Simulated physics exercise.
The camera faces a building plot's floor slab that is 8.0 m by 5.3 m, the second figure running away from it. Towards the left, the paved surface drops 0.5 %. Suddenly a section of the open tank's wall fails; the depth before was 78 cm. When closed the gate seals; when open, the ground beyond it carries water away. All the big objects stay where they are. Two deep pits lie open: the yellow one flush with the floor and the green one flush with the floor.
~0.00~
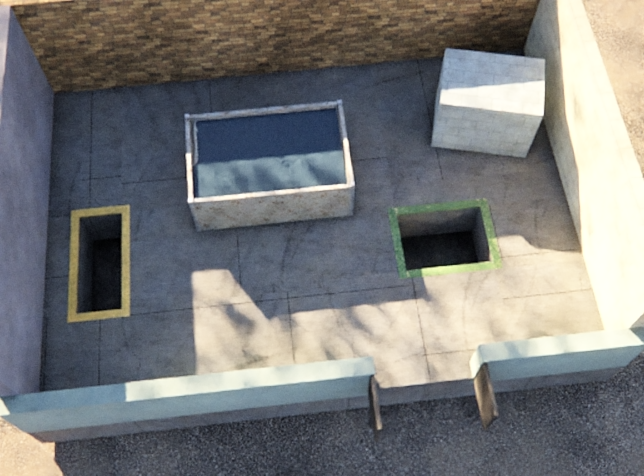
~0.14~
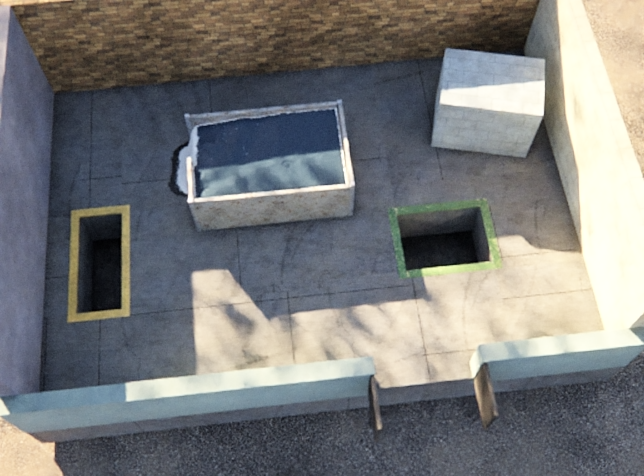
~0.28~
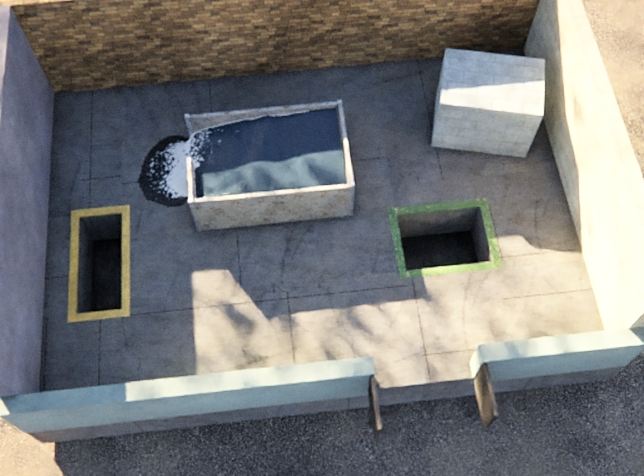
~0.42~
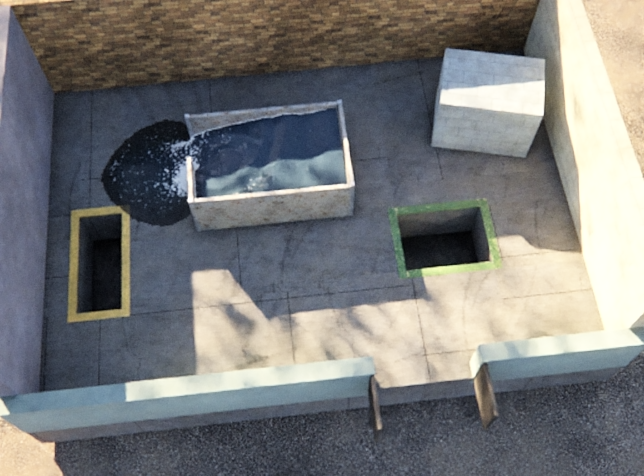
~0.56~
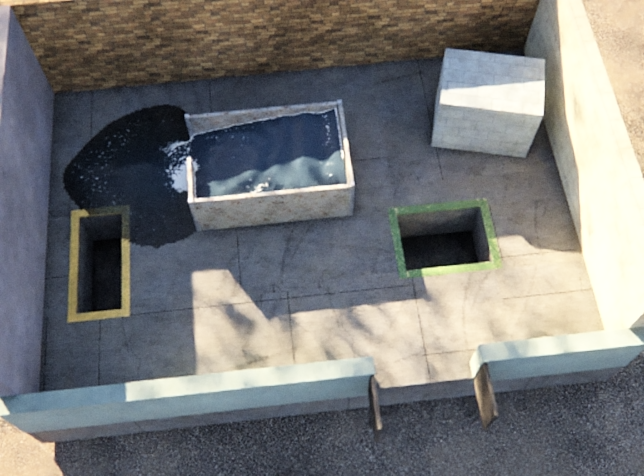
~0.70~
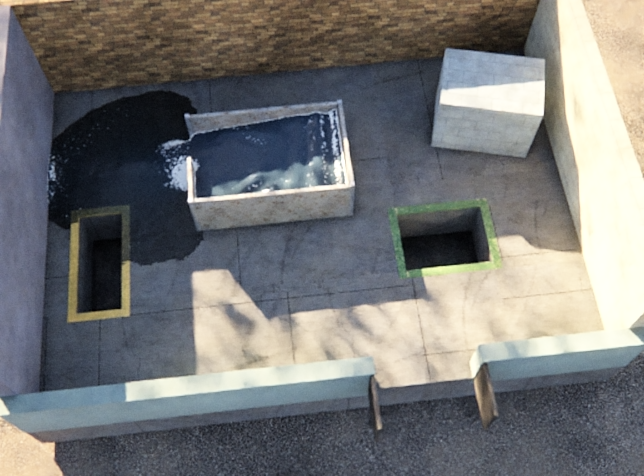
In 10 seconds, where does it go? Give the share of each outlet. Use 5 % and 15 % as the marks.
Gateway: Less than 5 %; yellow pit: Above 15 %; green pit: Under 5 %.
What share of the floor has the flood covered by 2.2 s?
Near 20 per cent is wet.
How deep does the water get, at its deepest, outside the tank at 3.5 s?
Max around 24 cm.
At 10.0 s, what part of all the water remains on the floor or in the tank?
About 60 per cent.
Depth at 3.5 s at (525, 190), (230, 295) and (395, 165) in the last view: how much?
Around 0 cm, 0 cm and 0 cm.
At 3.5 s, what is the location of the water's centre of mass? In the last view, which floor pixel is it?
Around (186, 174) in the last picture.
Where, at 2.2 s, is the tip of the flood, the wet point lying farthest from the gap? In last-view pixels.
That's around (40, 396) in the last picture.
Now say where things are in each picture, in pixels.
In the first picture, still water, 78 cm deep, in the open tank at (268, 153).
In the second picture, the front is at (178, 189), 0.5 m from the gap at (196, 159); 0.2 m2 of floor is under water; 78 cm left at the back of the open tank.
In the third picture, the front is at (147, 186), 0.8 m from the gap at (196, 160); 0.7 m2 of floor is under water; 78 cm left at the back of the open tank.
In the fourth picture, water pours out at (196, 161) and has run 1.4 m, to (109, 183); deepest outside 45 cm, 78 cm at the open tank's back.
In the fifth picture, water pours out at (196, 160) and has run 2.0 m, to (70, 171); deepest outside 45 cm, 75 cm at the open tank's back.
In the sixth picture, water pours out at (196, 160) and has run 2.4 m, to (53, 147); deepest outside 46 cm, 67 cm at the open tank's back.
After 1.4 s water covers 15 % of the floor and is deepest (49 cm) near (55, 99); gone so far, the gateway 0 %, the yellow pit 3 %, the green pit 0 %.
After 2.2 s water covers 20 % of the floor and is deepest (40 cm) near (63, 162); gone so far, the gateway 0 %, the yellow pit 7 %, the green pit 0 %.
After 3.5 s water covers 30 % of the floor and is deepest (24 cm) near (51, 173); gone so far, the gateway 0 %, the yellow pit 15 %, the green pit 0 %.
After 6.0 s water covers 50 % of the floor and is deepest (18 cm) near (54, 117); gone so far, the gateway 0 %, the yellow pit 27 %, the green pit 0 %.
After 10.0 s water covers 75 % of the floor and is deepest (12 cm) near (504, 100); gone so far, the gateway 0 %, the yellow pit 38 %, the green pit 2 %.
